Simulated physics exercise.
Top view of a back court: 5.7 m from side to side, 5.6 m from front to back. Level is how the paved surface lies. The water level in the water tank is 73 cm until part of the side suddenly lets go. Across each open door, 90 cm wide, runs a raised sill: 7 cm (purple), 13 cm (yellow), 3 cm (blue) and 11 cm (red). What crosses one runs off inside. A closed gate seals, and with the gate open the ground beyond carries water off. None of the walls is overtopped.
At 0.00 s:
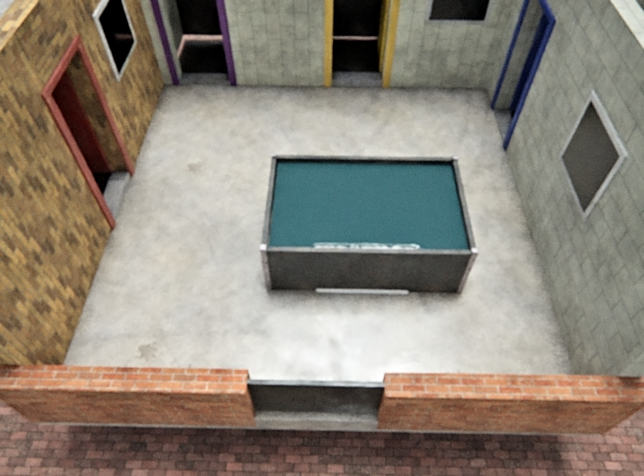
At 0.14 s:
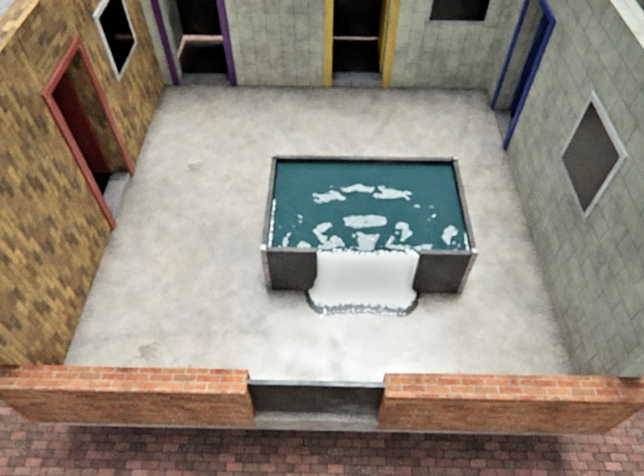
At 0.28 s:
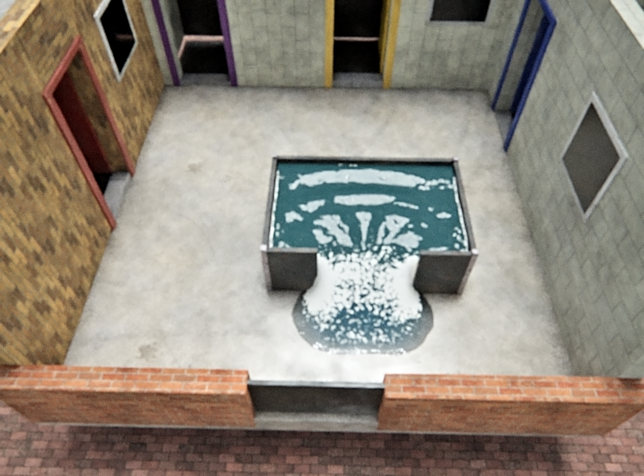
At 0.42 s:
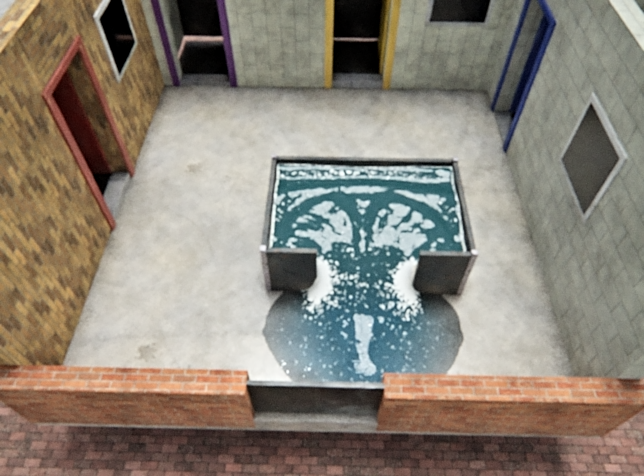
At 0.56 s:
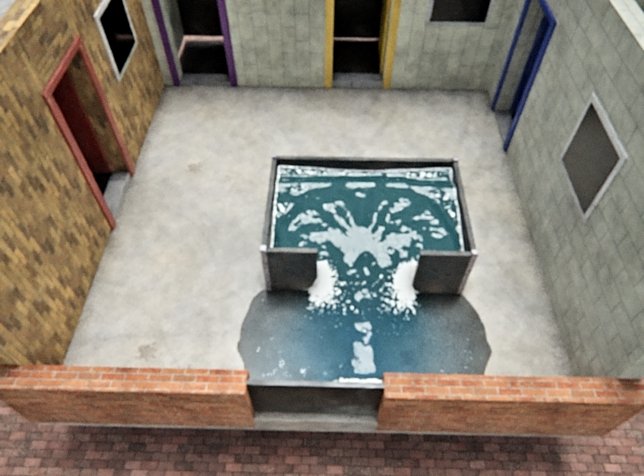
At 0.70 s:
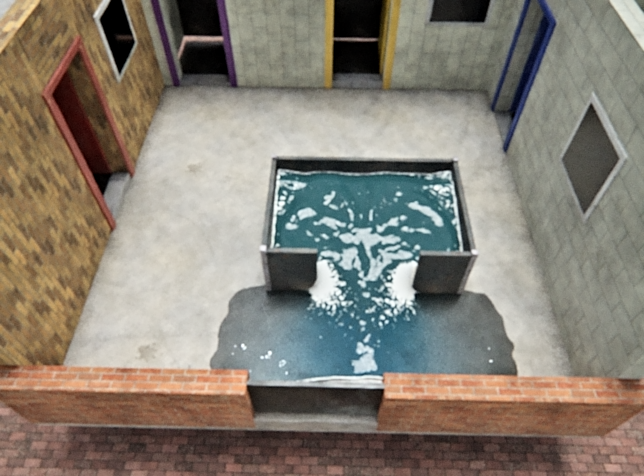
A dark-walled rectangular tank of teal water stands right of centre on a pale, flat courtyard floor, seen steadily from high above. Around it are a tan wall with a red doorway at left, grey walls with purple, yellow and blue doorframes, and a low brick wall in front with a central gap. White water bursts through the tank's front, foaming and rippling, then spreads over the floor to the brick wall and widens sideways as the tank's level sinks.
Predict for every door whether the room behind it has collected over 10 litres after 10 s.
Purple door: Above the cap; yellow door: Below the cap; blue door: Above the cap; red door: Below the cap.
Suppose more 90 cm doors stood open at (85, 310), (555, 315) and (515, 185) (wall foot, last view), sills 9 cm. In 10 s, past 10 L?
First doorway gets there, second gets there, third falls short.
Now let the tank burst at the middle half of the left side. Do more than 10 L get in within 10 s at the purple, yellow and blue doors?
Purple exceeds; yellow falls short; blue exceeds.
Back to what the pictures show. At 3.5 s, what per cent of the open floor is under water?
Some 65 per cent of the floor is wet.
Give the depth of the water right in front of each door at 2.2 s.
Centimetres: Purple 0 / yellow 0 / blue 0 / red 0.
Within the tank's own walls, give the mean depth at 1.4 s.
Mean depth: Some 43 cm.
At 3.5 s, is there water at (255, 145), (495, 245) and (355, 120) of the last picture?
Listed in turn: Spared so far / swamped / spared so far.
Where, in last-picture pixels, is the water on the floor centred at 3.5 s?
Near (341, 273).
After 1.4 s water covers 20 % of the floor and is deepest (50 cm) near (573, 405); purple door not reached, yellow door not reached, blue door not reached, red door not reached.
After 2.2 s water covers 35 % of the floor and is deepest (38 cm) near (556, 404); purple door not reached, yellow door not reached, blue door not reached, red door not reached.
After 3.5 s water covers 65 % of the floor and is deepest (28 cm) near (573, 405); purple door not reached, yellow door not reached, blue door 3 cm at the sill, 0 L in, red door 9 cm at the sill, 0 L in.
After 6.0 s water covers 90 % of the floor and is deepest (18 cm) near (485, 103); purple door 13 cm at the sill, 37 L in, yellow door 8 cm at the sill, 0 L in, blue door 6 cm at the sill, 11 L in, red door 6 cm at the sill, 0 L in.
After 10.0 s water covers 100 % of the floor and is deepest (14 cm) near (129, 188); purple door 11 cm at the sill, 85 L in, yellow door 7 cm at the sill, 0 L in, blue door 8 cm at the sill, 58 L in, red door 8 cm at the sill, 0 L in.
